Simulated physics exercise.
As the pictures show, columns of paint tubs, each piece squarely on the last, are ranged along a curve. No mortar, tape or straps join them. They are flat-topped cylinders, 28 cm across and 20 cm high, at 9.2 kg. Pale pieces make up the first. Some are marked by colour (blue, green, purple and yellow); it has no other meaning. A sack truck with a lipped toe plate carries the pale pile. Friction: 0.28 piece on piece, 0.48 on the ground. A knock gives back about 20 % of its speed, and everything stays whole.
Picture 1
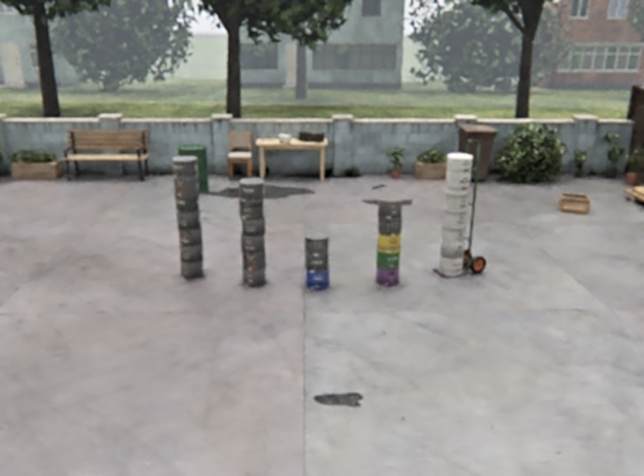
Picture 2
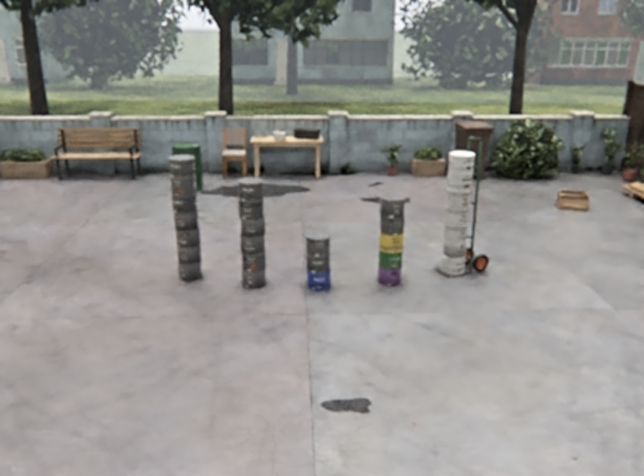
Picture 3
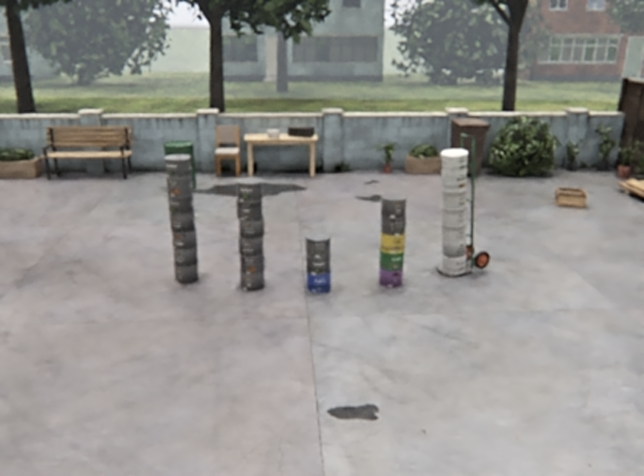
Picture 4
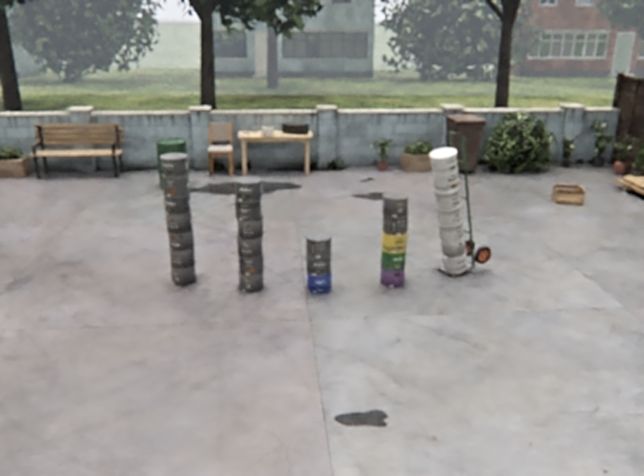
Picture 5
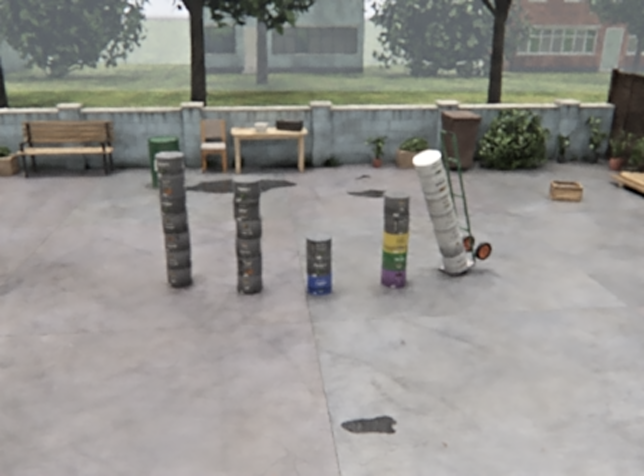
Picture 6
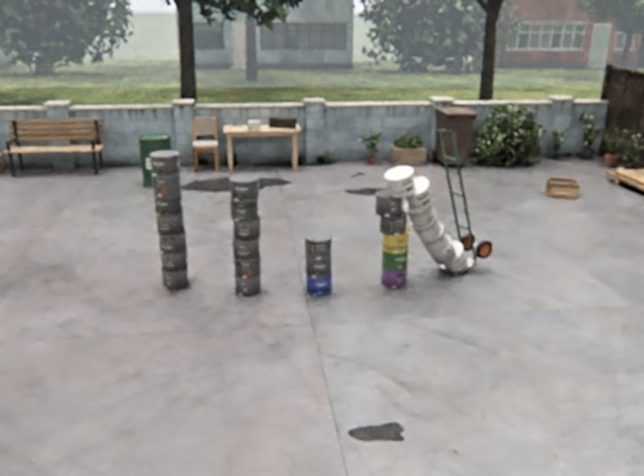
In a paved yard backed by a low wall, with a bench, table, trees and buildings behind, the view is from slightly above and drifts a little throughout. Five stacks of tubs stand in a row: two tall grey ones, a short grey-and-blue one, a grey, yellow, green and purple one, and a white one on a hand truck. The white stack tilts left with the truck, then bends and its top knocks the multicoloured stack's upper tubs.
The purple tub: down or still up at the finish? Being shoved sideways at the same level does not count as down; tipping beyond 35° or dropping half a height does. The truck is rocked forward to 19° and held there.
That tub holds its level.
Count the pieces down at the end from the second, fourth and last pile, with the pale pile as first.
Pieces: Second 4, fourth 0, last 0.
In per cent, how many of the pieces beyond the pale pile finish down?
About 25 per cent.
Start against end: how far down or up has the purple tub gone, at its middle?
About 0 cm lower.
Then, 0.17 s past the last view, 7 of the pale pile down; none of the 21 other tubs down, 4 disturbed; purple tub unmoved; green tub 7° from how it stood.
Then, 0.47 s past the last view, 7 of the pale pile down; 1 of the 21 other tubs down; purple tub 23° from how it stood; yellow tub 26° from how it stood.
Then, 0.87 s past the last view, 7 of the pale pile down; 4 of the 21 other tubs down; purple tub 35° from how it stood; yellow tub 54° from how it stood, 28 cm lower.
Then, 1.41 s past the last view, 7 of the pale pile down; 5 of the 21 other tubs down; purple tub 59 mm from its place; yellow tub 73° from how it stood, 34 cm lower.
In the end, 7 of the pale pile down; 5 of the 21 other tubs down; purple tub 6 cm from its place; yellow tub on its side; green tub 20 cm lower. From the last view, middles, purple tub near (397, 273), yellow tub near (354, 292).
